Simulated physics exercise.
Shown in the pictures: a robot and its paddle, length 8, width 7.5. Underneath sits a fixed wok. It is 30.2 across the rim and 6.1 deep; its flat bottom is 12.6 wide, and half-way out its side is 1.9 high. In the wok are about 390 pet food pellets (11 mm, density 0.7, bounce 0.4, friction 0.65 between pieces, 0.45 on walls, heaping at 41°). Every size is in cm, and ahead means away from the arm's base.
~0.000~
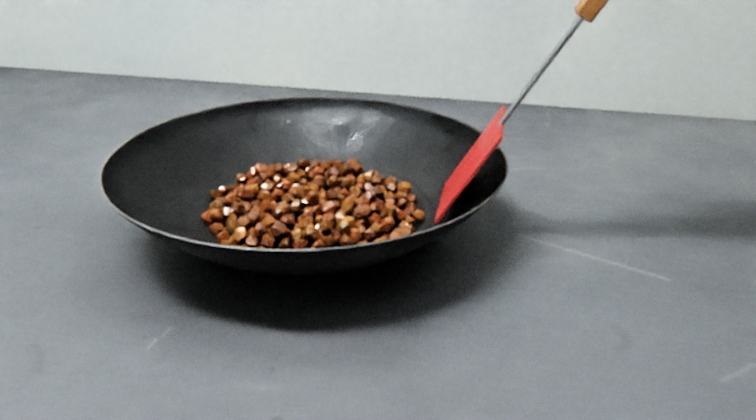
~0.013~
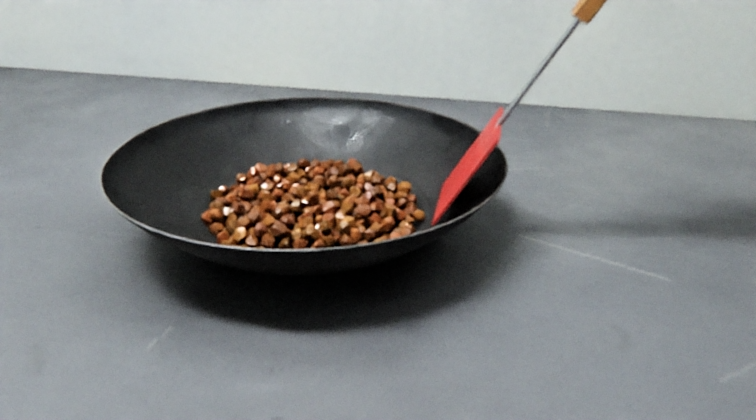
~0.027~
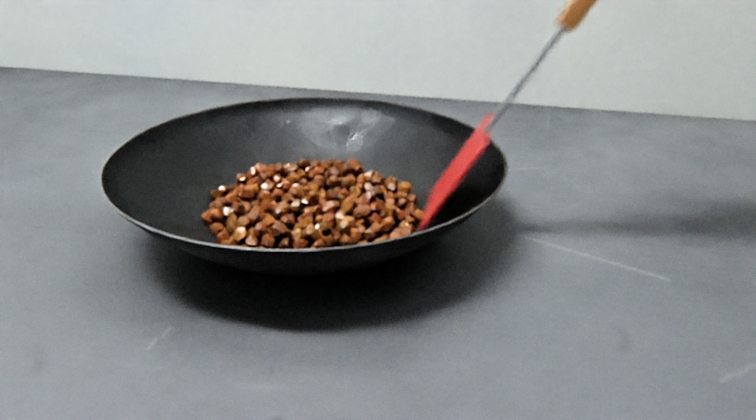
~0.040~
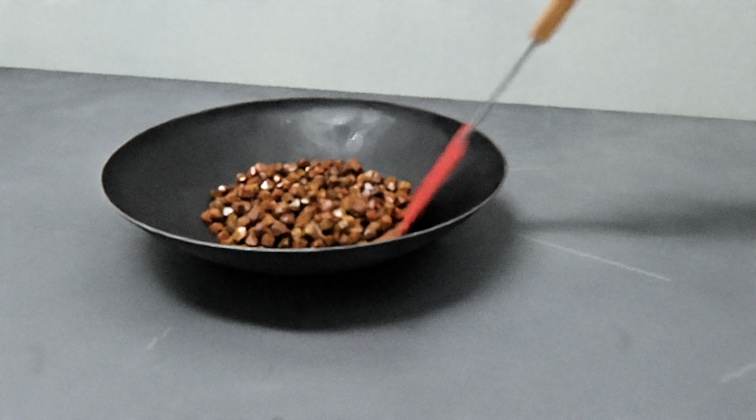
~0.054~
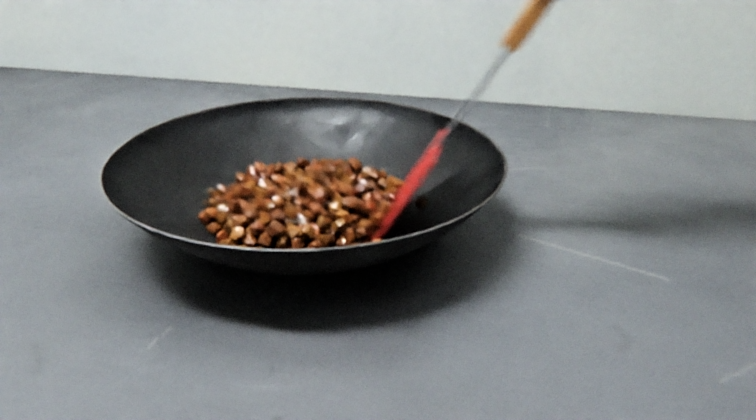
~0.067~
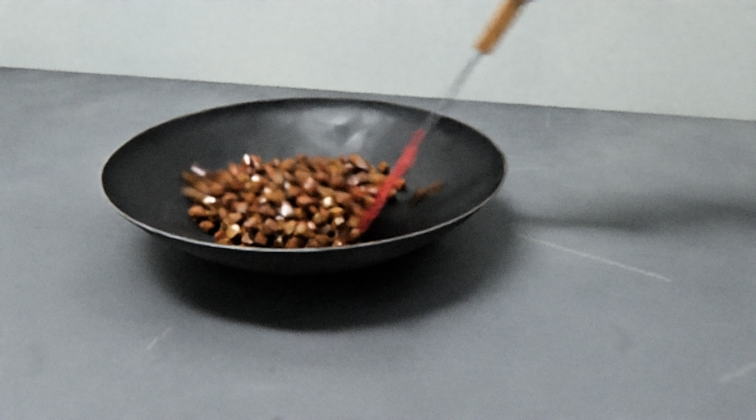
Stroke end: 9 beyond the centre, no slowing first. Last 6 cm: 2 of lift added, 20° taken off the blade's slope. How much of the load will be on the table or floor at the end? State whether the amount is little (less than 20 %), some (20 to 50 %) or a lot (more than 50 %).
The amount is some, 20 to 50 %.
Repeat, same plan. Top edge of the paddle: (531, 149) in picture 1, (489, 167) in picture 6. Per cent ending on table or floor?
Roughly 10 %.
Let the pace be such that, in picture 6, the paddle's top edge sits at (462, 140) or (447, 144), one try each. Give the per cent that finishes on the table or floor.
Near 10 per cent in the first try and near 10 per cent in the second.
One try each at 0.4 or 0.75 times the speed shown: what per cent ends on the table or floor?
Estimates, in order: 5 % and 25 %.
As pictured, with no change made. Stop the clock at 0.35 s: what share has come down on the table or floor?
Fraction noted: Close to 15 per cent.
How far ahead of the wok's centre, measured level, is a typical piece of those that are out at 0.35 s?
Around 22 centimetres ahead.
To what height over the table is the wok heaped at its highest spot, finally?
Top of the heap: Roughly 6.0 cm above the table top.
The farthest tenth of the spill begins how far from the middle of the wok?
That works out to near 40 cm.
After 0.10 s, sloping 60°, highest piece 10 above the table; 387 in the wok, 1 on the blade or in flight.
After 0.13 s, sloping 55°, highest piece 15 above the table; 384 in the wok, 4 on the blade or in flight.
After 0.35 s, sloping 40°, highest piece 24 above the table; 275 in the wok, 51 on the table or floor, 62 on the blade or in flight.
After 1.40 s, sloping 40°, highest piece 7 above the table; 275 in the wok, 113 on the table or floor.
At rest, 275 in the wok, 113 on the table or floor. That is 29 % on the table or floor.
